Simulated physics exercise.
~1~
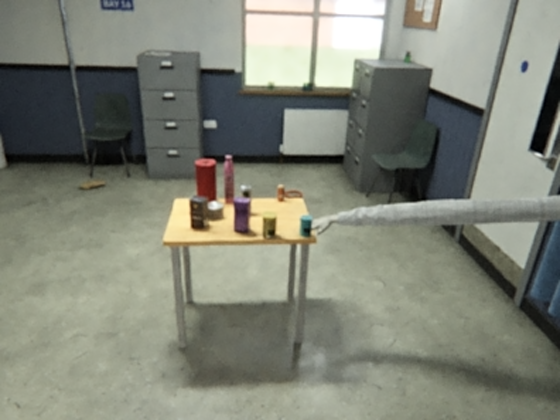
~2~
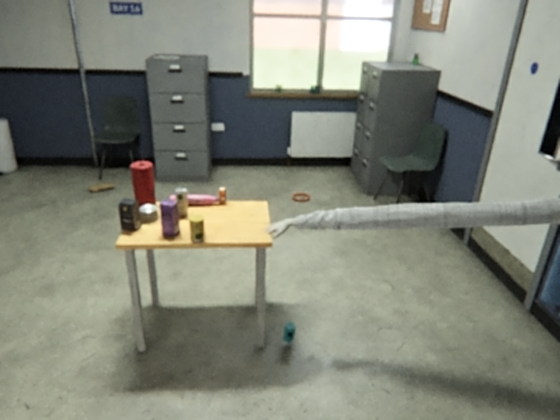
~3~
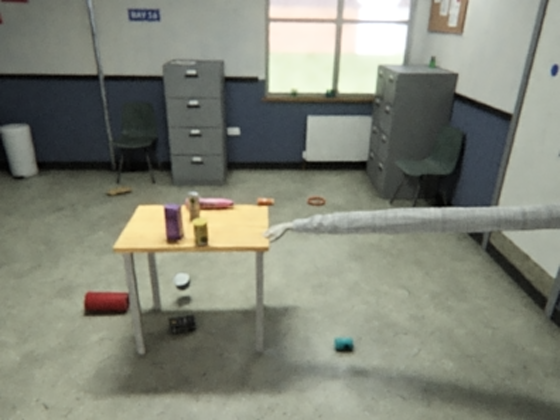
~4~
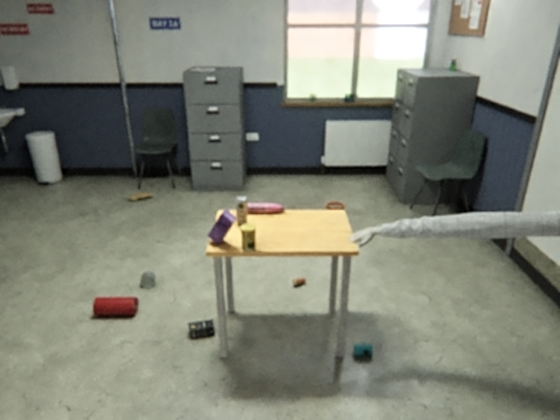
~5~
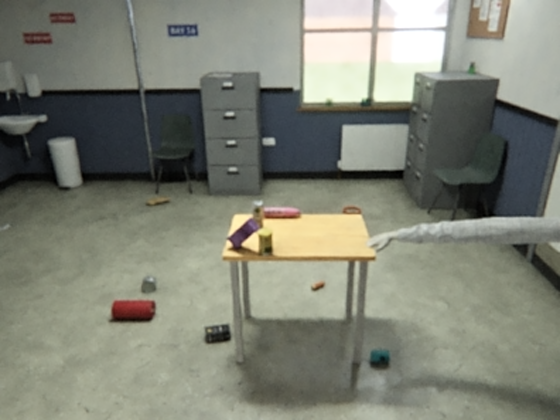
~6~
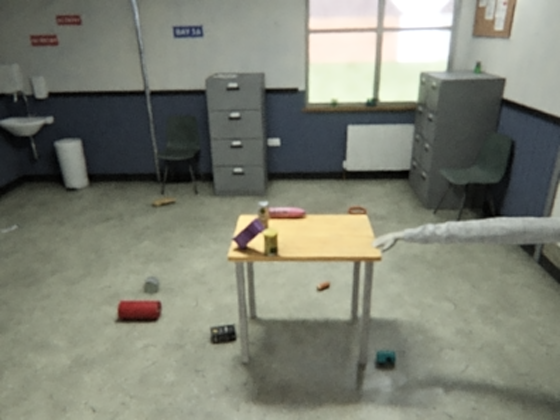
In a grey-floored room with filing cabinets, a long, pale-wrapped arm reaches from the right to a light wooden table crowded with mixed items. The table shifts left, and the turquoise jar drops to the floor while the pink bottle ends up on its side. Soon the red roll, black carton, grey tub and small orange shaker are on the floor too. The view pans slightly left as the purple carton tips into a lean. At the end, the yellow tin and white can still stand beside the leaning carton and fallen bottle, with the other items scattered below.
